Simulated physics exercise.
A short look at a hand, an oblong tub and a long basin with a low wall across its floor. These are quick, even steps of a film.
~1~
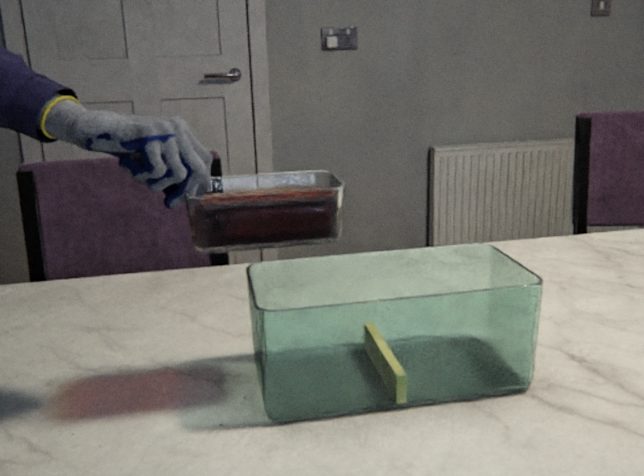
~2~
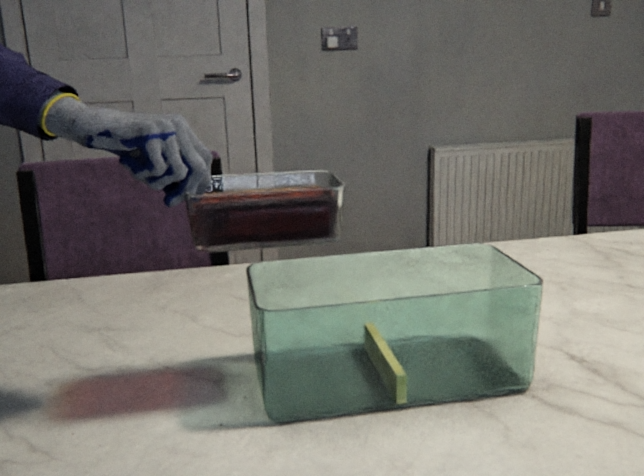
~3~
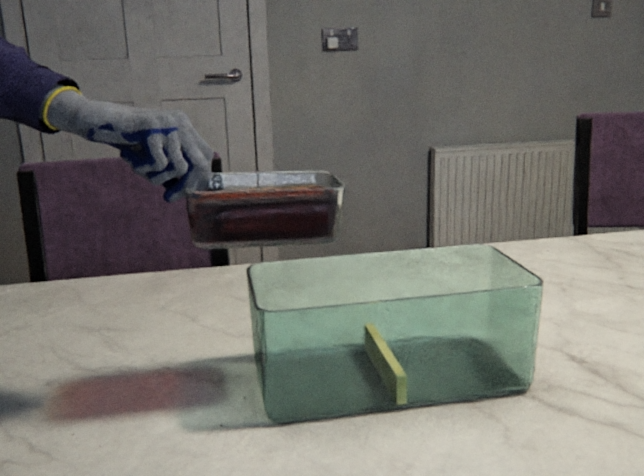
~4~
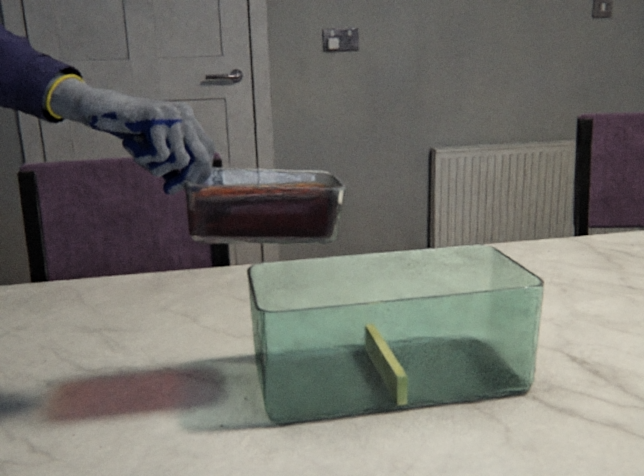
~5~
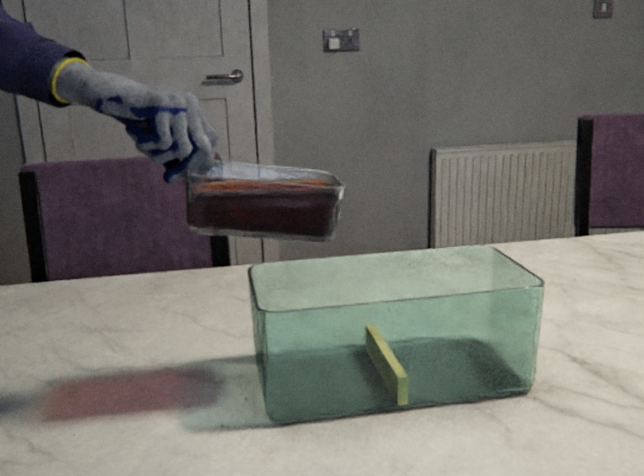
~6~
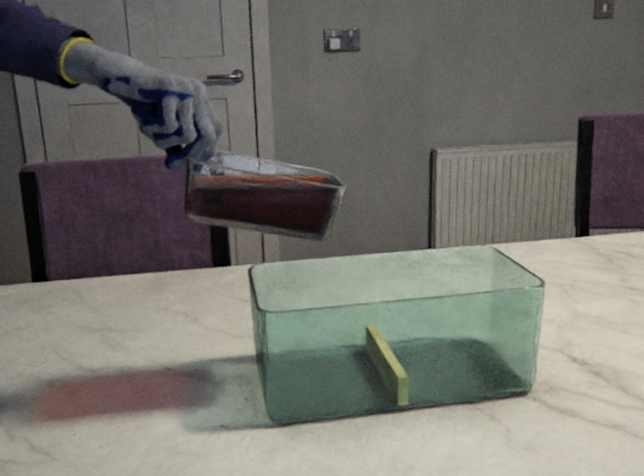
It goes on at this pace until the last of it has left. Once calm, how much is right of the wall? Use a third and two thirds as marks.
The share right of the wall is above two thirds.
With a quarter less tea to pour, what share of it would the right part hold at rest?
Near 90 %.
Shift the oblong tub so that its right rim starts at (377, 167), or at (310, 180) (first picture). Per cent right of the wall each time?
In turn 80 and 80 in a hundred.
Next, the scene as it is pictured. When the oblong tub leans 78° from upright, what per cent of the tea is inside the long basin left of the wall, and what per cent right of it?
Near 0 on the left, 15 on the right.
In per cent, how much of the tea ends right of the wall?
Some 85 per cent.
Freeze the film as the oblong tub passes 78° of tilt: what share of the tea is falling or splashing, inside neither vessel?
Close to 55 per cent.
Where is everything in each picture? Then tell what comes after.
In the first picture, tilt 0°; pouring edge (337, 180); surface from (191, 205) to (334, 193); the long basin's rim runs from (252, 288) to (516, 263); the wall's top is at (383, 347).
In the second picture, tilt 1°; pouring edge (337, 180); surface from (191, 204) to (334, 193).
In the third picture, tilt 2°; pouring edge (338, 181); surface from (191, 202) to (333, 192).
In the fourth picture, tilt 5°; pouring edge (338, 182); surface from (190, 198) to (334, 189).
In the fifth picture, tilt 9°; pouring edge (339, 182); surface from (190, 192) to (334, 187).
In the sixth picture, tilt 14°; pouring edge (339, 182); surface from (188, 184) to (334, 182).
A moment on, the oblong tub is tipped on its side and 27 per cent is still to pour, 2 is left of the wall and 17 right of it.
Next, the oblong tub is tipped right over and 1 per cent is still to pour, 8 is left of the wall and 83 right of it.
Then the oblong tub is tipped right over and 0 per cent is still to pour, 13 is left of the wall and 86 right of it.
Later the oblong tub is tipped right over and 0 per cent is still to pour, 13 is left of the wall and 86 right of it.
At rest 13 per cent lies left of the wall, 86 right of it and 1 outside.
